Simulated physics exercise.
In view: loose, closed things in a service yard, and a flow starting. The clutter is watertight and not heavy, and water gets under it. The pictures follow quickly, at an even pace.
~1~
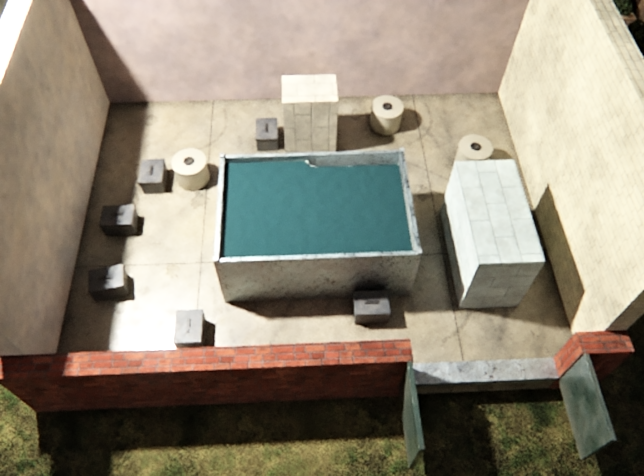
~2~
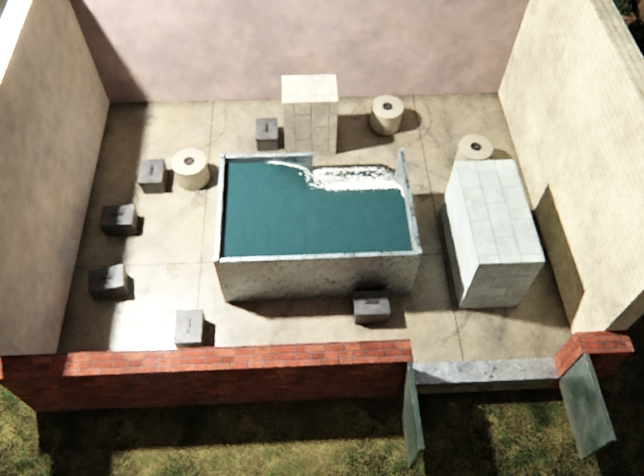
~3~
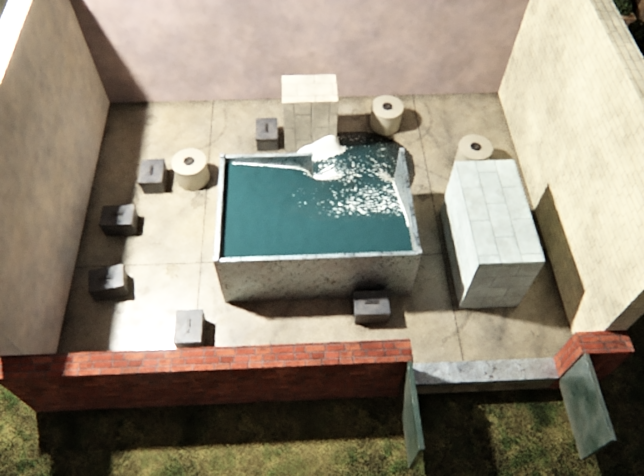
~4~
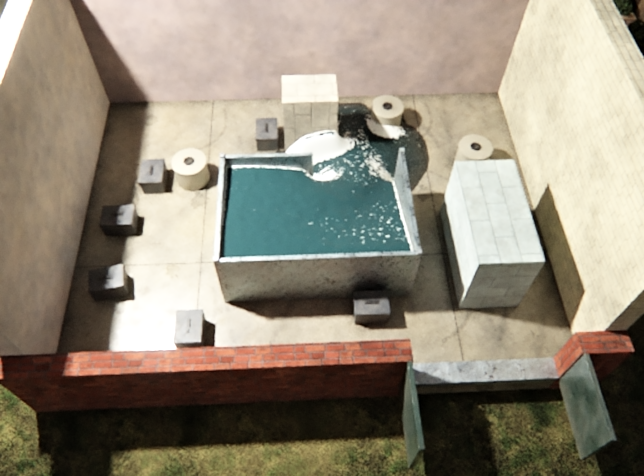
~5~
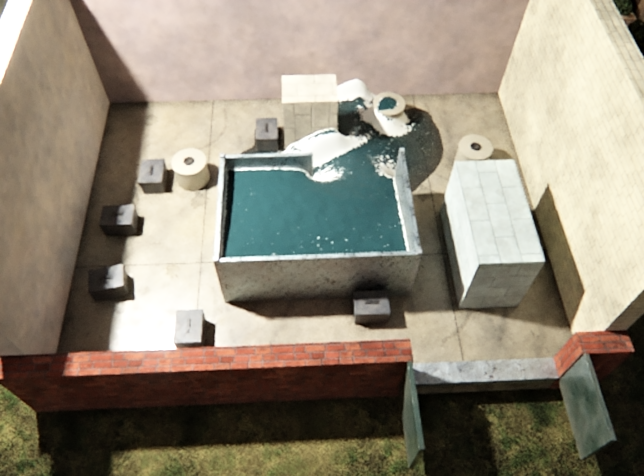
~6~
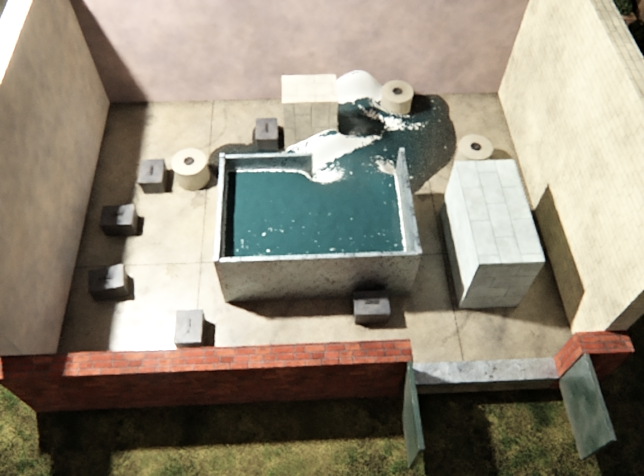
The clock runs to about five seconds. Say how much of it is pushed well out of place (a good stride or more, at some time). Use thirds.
Share: At least two thirds.
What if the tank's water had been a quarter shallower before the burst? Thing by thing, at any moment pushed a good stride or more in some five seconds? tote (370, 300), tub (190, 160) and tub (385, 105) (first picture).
One after the other: Not that far, less than that, swept aside.
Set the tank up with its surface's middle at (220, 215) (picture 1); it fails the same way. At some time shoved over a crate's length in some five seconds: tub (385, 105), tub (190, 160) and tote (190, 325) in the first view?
In turn: Swept aside, never so far, that far or more.
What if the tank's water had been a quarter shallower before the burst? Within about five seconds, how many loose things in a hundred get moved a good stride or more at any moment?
Roughly 60 per cent.
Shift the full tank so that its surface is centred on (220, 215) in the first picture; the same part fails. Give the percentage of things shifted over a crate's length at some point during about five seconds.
Near 80 in a hundred.
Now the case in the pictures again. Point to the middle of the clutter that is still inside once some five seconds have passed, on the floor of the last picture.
Around (224, 284).
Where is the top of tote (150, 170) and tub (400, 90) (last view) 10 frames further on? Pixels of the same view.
Near (116, 172) and (505, 172).
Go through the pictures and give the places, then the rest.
The first picture shows a tub at (387, 106) rests on the ground; a tote is out of sight; 0 of 10 have shifted.
The second picture shows a tub at (387, 106), on the bottom; a tote is out of sight; 0 of 10 have shifted.
The third picture shows a tub at (387, 106) rests on the ground; a tote is out of sight; 0 of 10 have shifted.
The fourth picture shows a tub at (387, 106) rests on the ground; a tote is out of sight; 1 of 10 have shifted.
The fifth picture shows a tub at (389, 103) rests on the ground, close to its start; a tote is out of sight; 2 of 10 have shifted.
The sixth picture shows a tub at (398, 91) rests on the ground, a stride from its start; a tote is out of sight; 2 of 10 have shifted.
A moment on, 2 of 10 are well off their spots; 2 afloat.
Next, 3 of 10 are well off their spots; 1 afloat.
Later, 8 of 10 are well off their spots; 6 afloat.
In the end, 8 of 10 are well off their spots, and 9 have been at some point; 4 afloat.
